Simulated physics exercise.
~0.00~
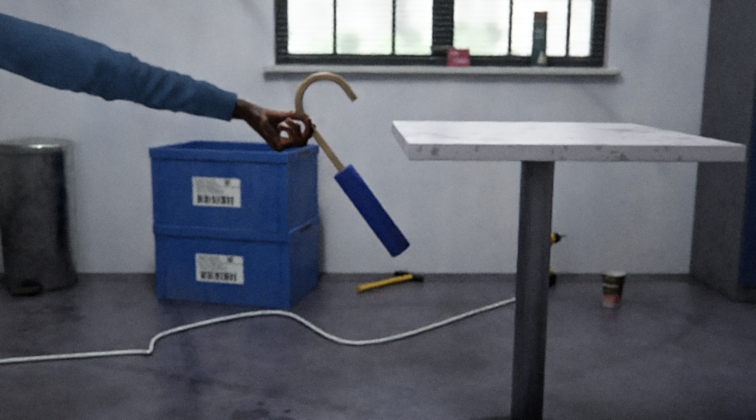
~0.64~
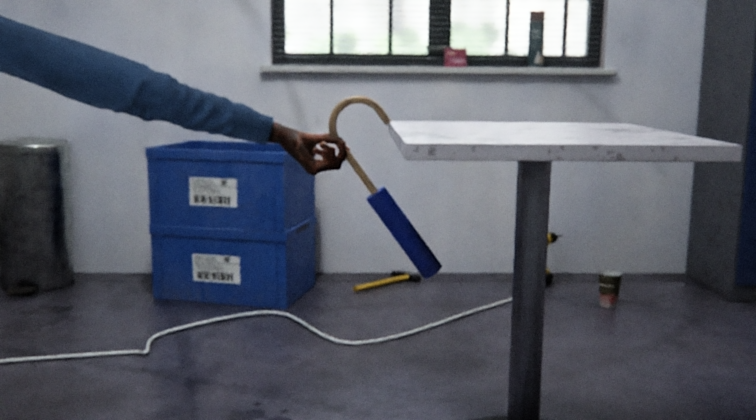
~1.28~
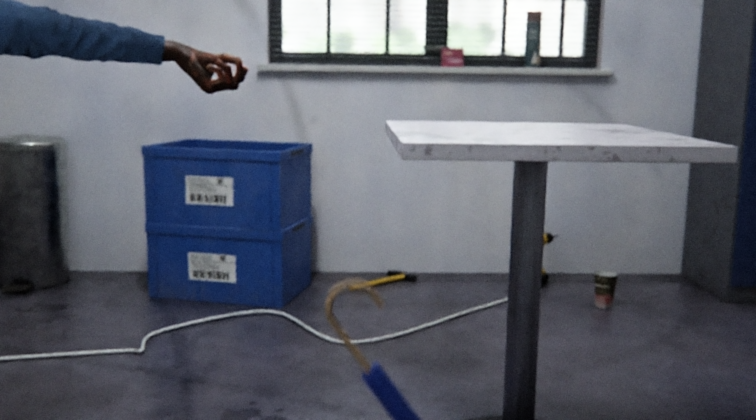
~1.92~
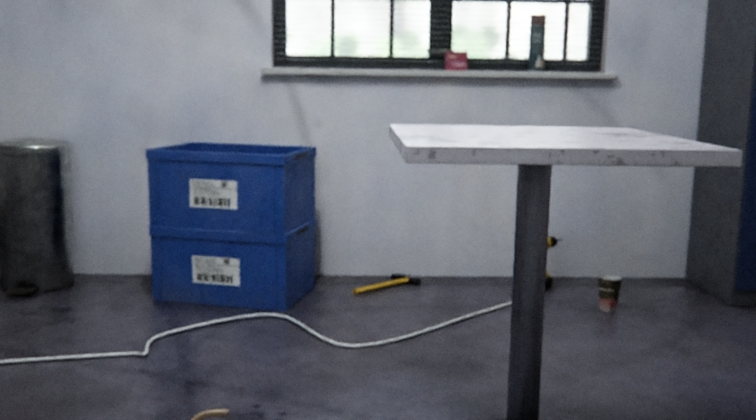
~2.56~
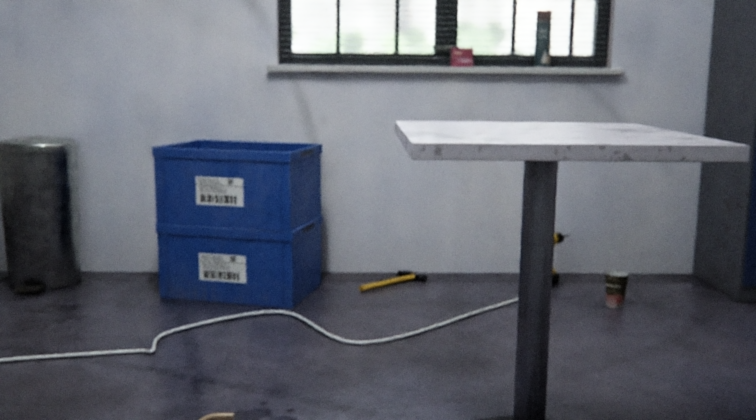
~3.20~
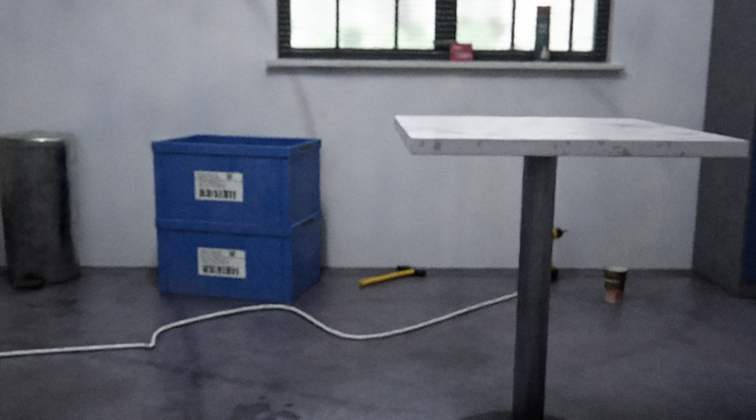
The video shows a hand holding a blue umbrella with a curved handle, moving it right to the edge of a white table and letting go. The umbrella slips off and falls to the floor as the arm withdraws left, ending out of view below the table.
